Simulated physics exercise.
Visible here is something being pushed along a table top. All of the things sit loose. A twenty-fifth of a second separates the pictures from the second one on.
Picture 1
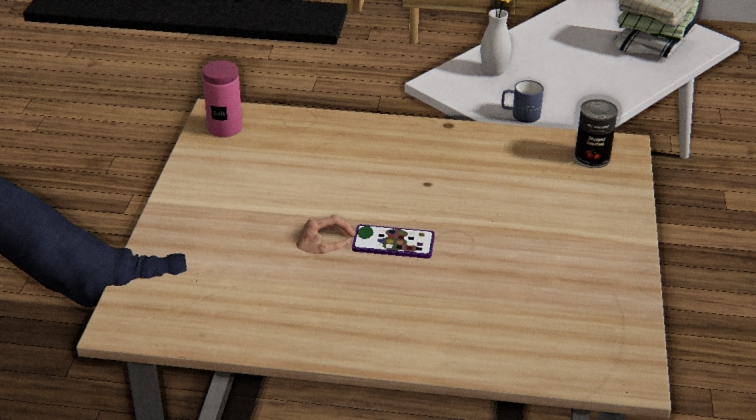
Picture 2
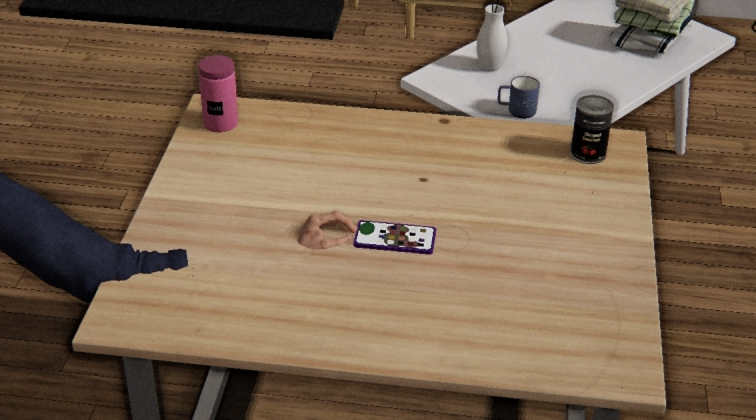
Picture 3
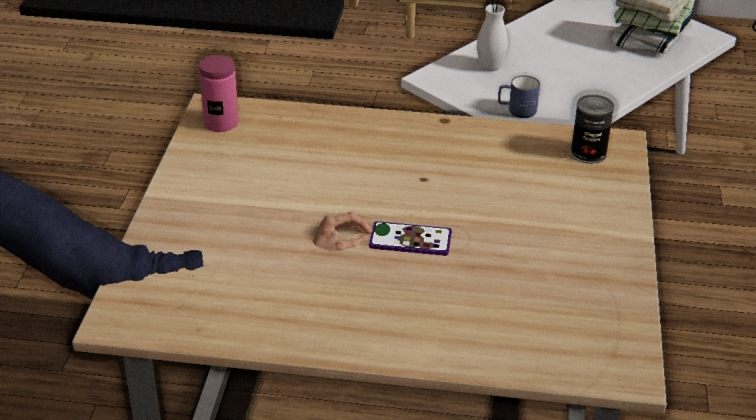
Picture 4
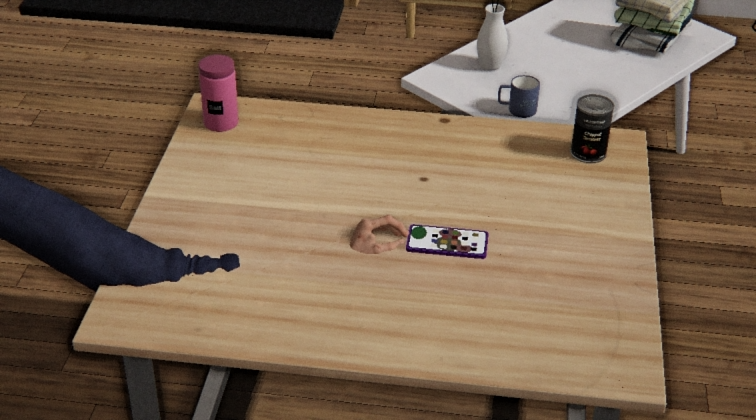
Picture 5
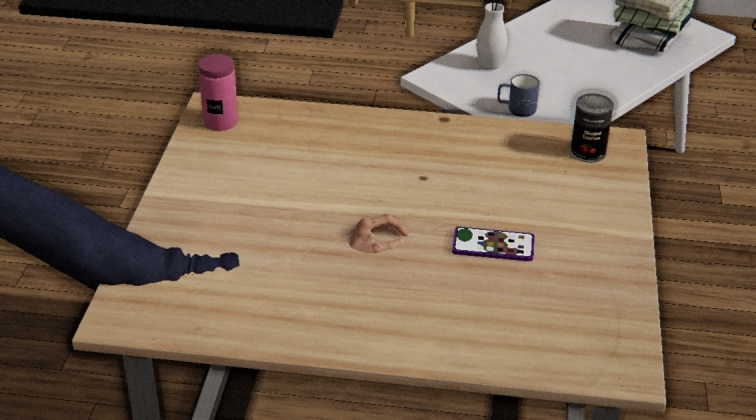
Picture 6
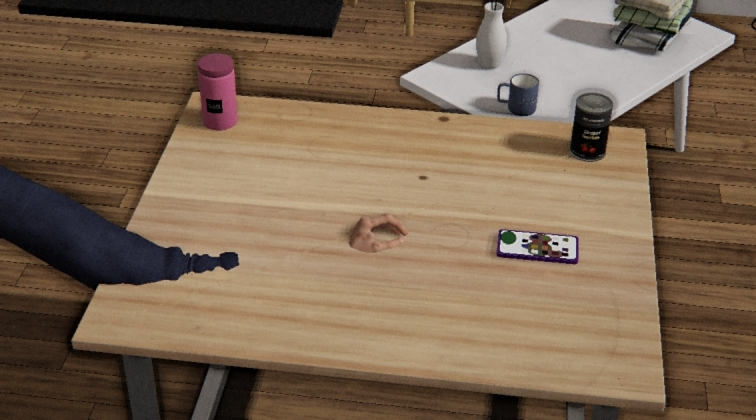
On a wooden table, a hand pushes a purple phone right, then stays behind as it slides.
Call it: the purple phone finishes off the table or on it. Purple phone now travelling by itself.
Off the table.
Then, 0.20 s after the last picture, purple phone now off the table.
Then, 0.30 s after the last picture, things are still on the move.
Then, 0.50 s after the last picture, as before.
By the end, off the table, purple phone.
